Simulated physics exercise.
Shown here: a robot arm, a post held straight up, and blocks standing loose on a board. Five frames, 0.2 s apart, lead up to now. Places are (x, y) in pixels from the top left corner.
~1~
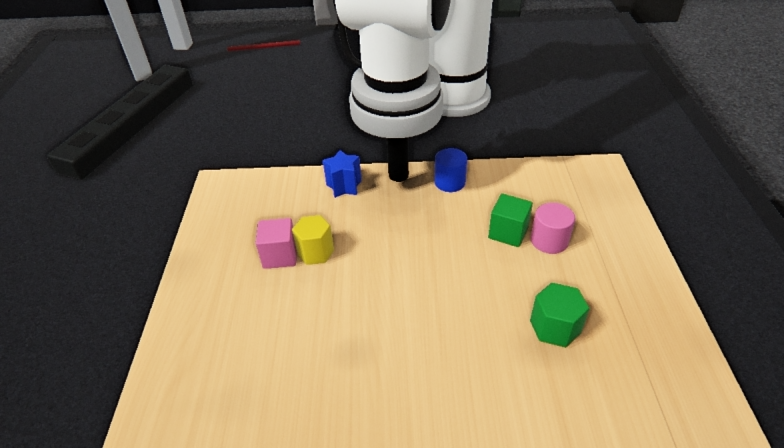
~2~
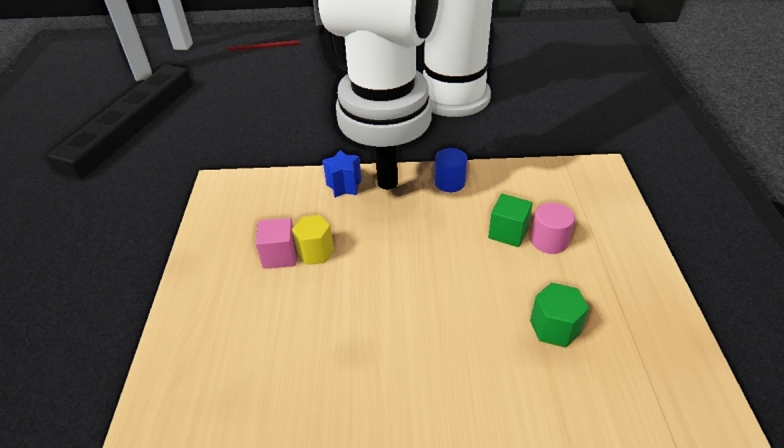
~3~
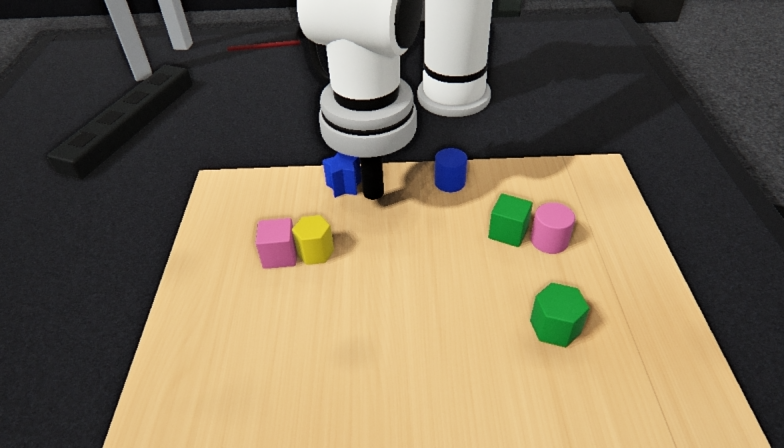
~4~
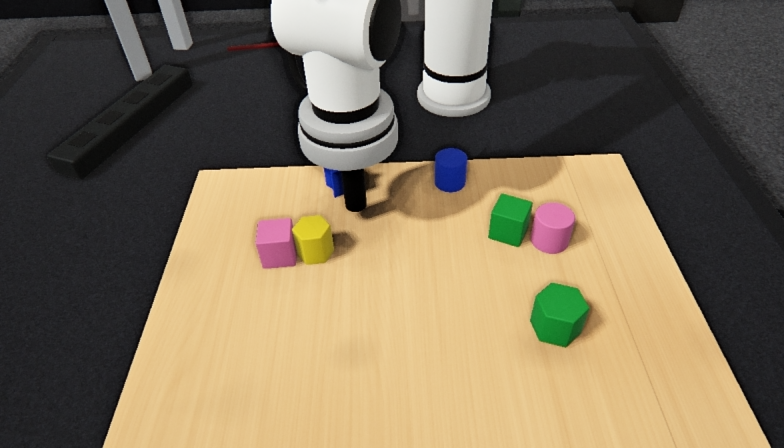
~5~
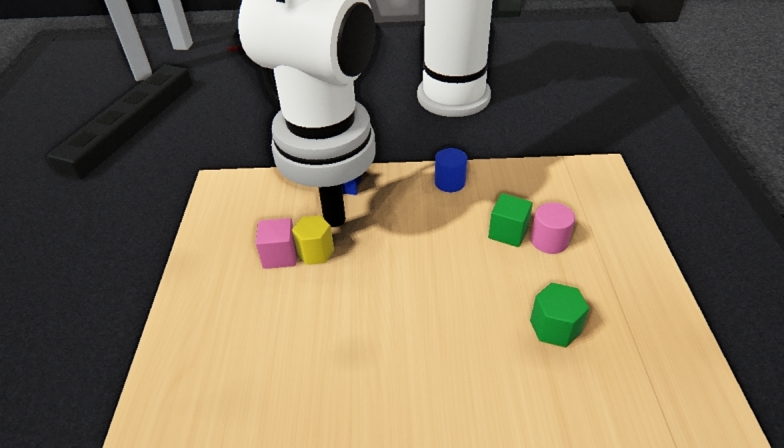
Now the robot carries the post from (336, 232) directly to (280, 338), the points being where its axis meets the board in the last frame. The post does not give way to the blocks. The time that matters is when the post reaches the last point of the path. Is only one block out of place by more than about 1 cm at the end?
Answer: Yes.
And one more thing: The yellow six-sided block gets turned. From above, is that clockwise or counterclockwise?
My prediction: CW.
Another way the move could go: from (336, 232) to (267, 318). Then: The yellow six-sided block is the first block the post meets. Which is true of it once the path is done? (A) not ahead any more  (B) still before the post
The one that fits is B, still before the post.
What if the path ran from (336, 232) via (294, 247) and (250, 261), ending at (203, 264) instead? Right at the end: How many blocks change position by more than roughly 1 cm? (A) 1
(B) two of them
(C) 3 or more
My answer is option B.
The first path, step by step. One third of the way, post (317, 252); pink square block (270, 231); yellow six-sided block (293, 256).
Two thirds of the way, post (299, 287); pink square block (270, 231); yellow six-sided block (264, 282), turned 25° clockwise.
At the end, post (277, 327); pink square block (270, 231); yellow six-sided block (254, 288), turned 50° clockwise; blue star block not moved.
